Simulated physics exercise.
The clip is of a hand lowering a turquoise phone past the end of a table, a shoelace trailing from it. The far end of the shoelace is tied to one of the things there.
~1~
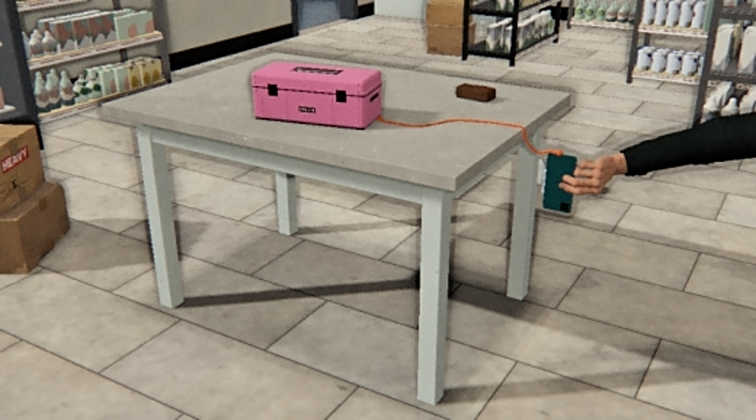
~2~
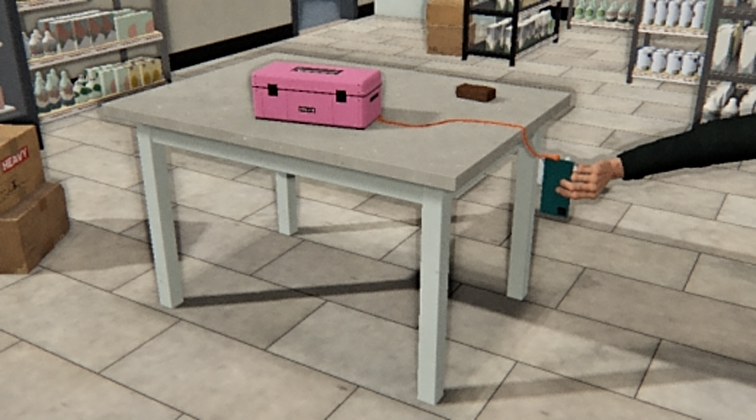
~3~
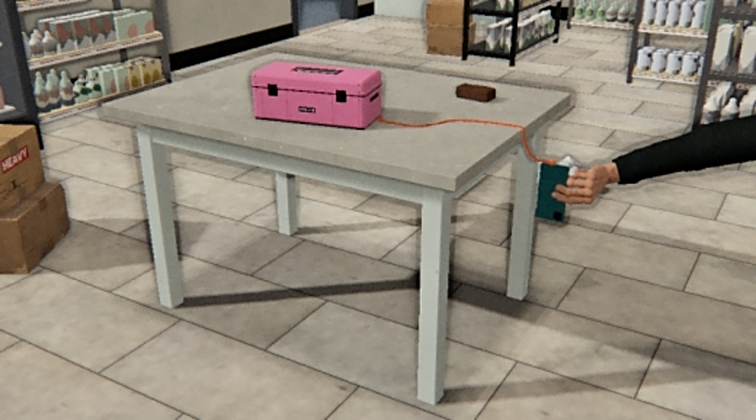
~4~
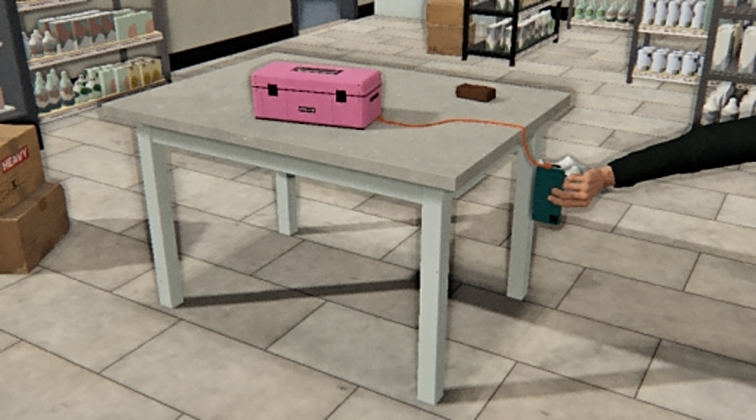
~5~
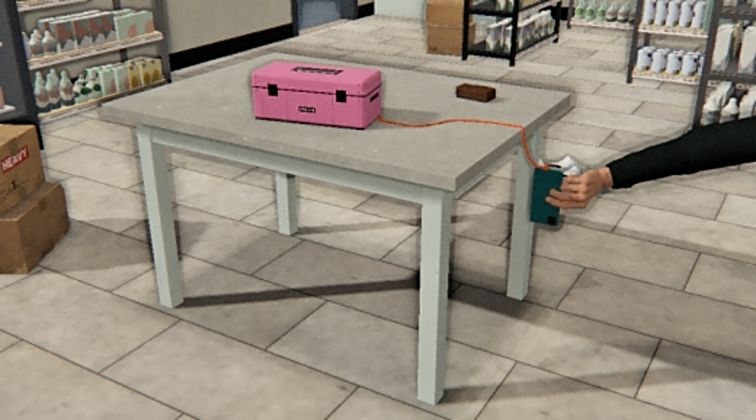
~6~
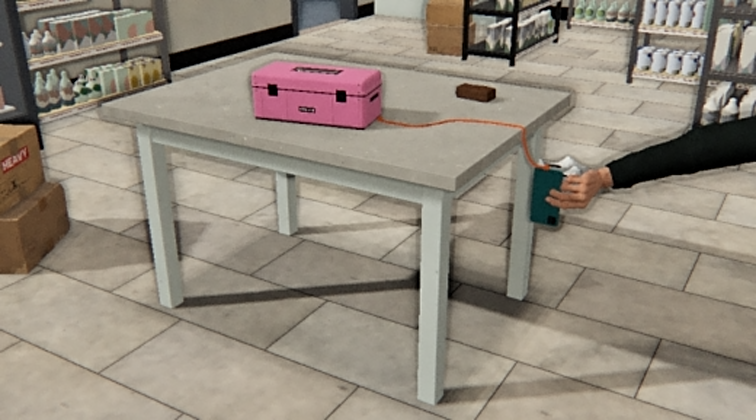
A hand at the right holds a turquoise phone just beyond the edge of a grey-topped table, an orange shoelace running from it across the tabletop to a pink toolbox. The hand shifts the phone slightly left and down, then stays almost still, while the toolbox and small brown sponge remain in place.
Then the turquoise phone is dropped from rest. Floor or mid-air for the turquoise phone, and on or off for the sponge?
As it turns out, the turquoise phone swings from the edge, the sponge stays on top.
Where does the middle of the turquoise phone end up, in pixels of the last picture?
Around (479, 224).
Then, 0.76 s on from there, phone off the ground near (500, 226); toolbox in place; sponge in place.
Then, 1.66 s on from there, phone off the ground near (482, 227); toolbox in place; sponge in place.
In the end, phone off the ground near (480, 225); toolbox in place; sponge in place. The turquoise phone hangs in the air and the sponge remains where it stands.
